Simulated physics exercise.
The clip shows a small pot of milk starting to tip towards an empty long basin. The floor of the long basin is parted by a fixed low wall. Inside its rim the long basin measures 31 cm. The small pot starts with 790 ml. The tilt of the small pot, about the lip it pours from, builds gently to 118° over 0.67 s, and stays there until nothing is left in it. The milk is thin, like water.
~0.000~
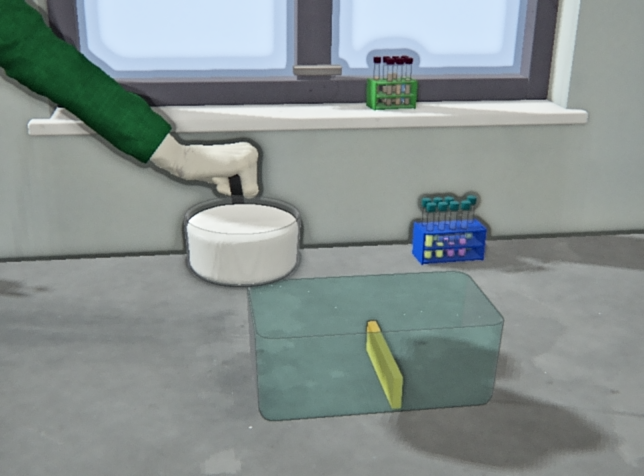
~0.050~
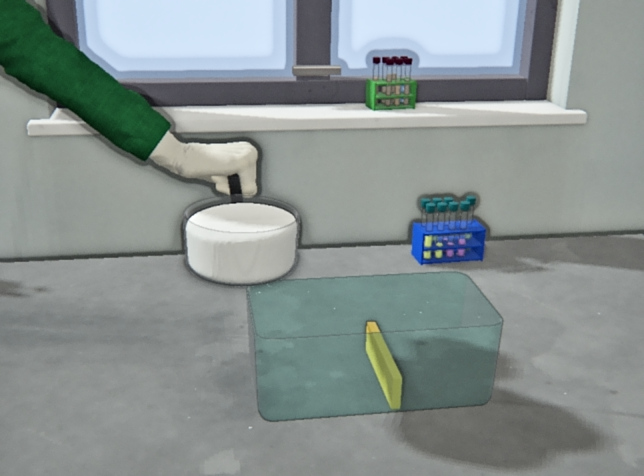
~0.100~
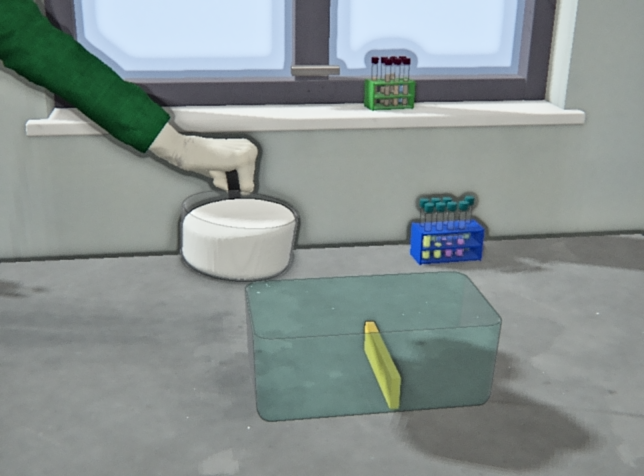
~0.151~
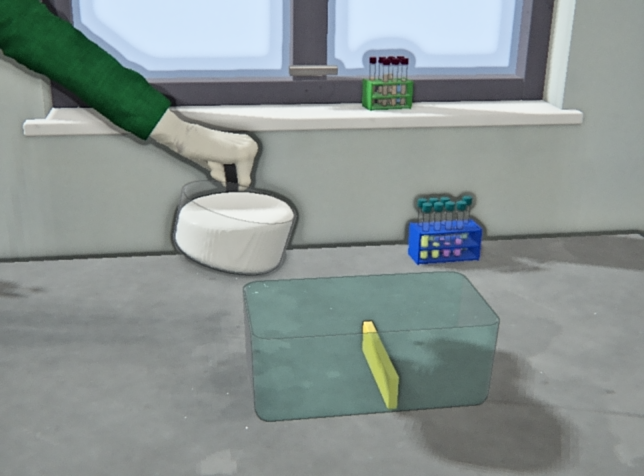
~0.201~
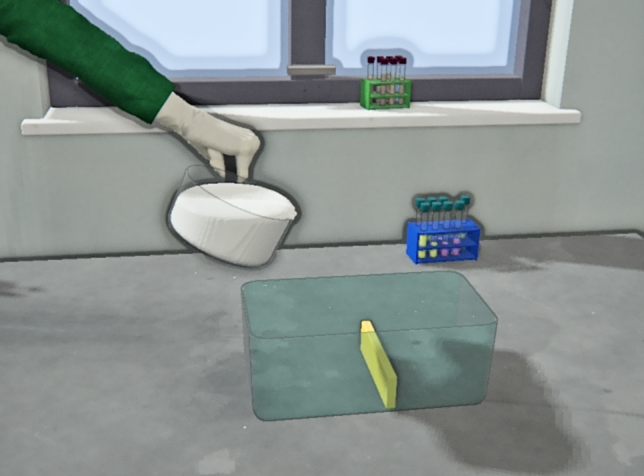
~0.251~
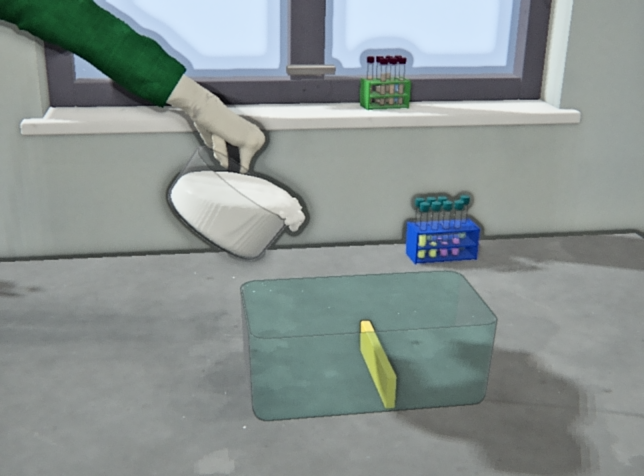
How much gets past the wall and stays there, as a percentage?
The far part has some 51 per cent.
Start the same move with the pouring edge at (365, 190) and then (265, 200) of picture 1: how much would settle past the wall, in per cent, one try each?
First 50, then 15 per cent.
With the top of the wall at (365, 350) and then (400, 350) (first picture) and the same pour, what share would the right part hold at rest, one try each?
In turn about 75 and 25 per cent.
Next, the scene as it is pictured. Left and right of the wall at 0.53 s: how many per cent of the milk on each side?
Near 16 on the left, 1 on the right.
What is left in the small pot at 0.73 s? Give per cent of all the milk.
Some 0 per cent.
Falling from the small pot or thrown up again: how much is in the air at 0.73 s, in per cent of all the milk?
Some 8 per cent.
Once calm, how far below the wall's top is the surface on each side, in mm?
Left about 34 mm, right about 26 mm.
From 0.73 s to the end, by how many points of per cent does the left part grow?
Some 20 per cent.
By 0.53 s the tilt is 105° and 23 per cent is still to pour, 16 is left of the wall and 1 right of it.
By 0.73 s the tilt is 118° and 0 per cent is still to pour, 23 is left of the wall and 68 right of it.
By 0.94 s the tilt is 118° and 0 per cent is still to pour, 37 is left of the wall and 51 right of it.
By 1.17 s the tilt is 118° and 0 per cent is still to pour, 42 is left of the wall and 51 right of it.
At rest 43 per cent lies left of the wall, 51 right of it and 6 outside.
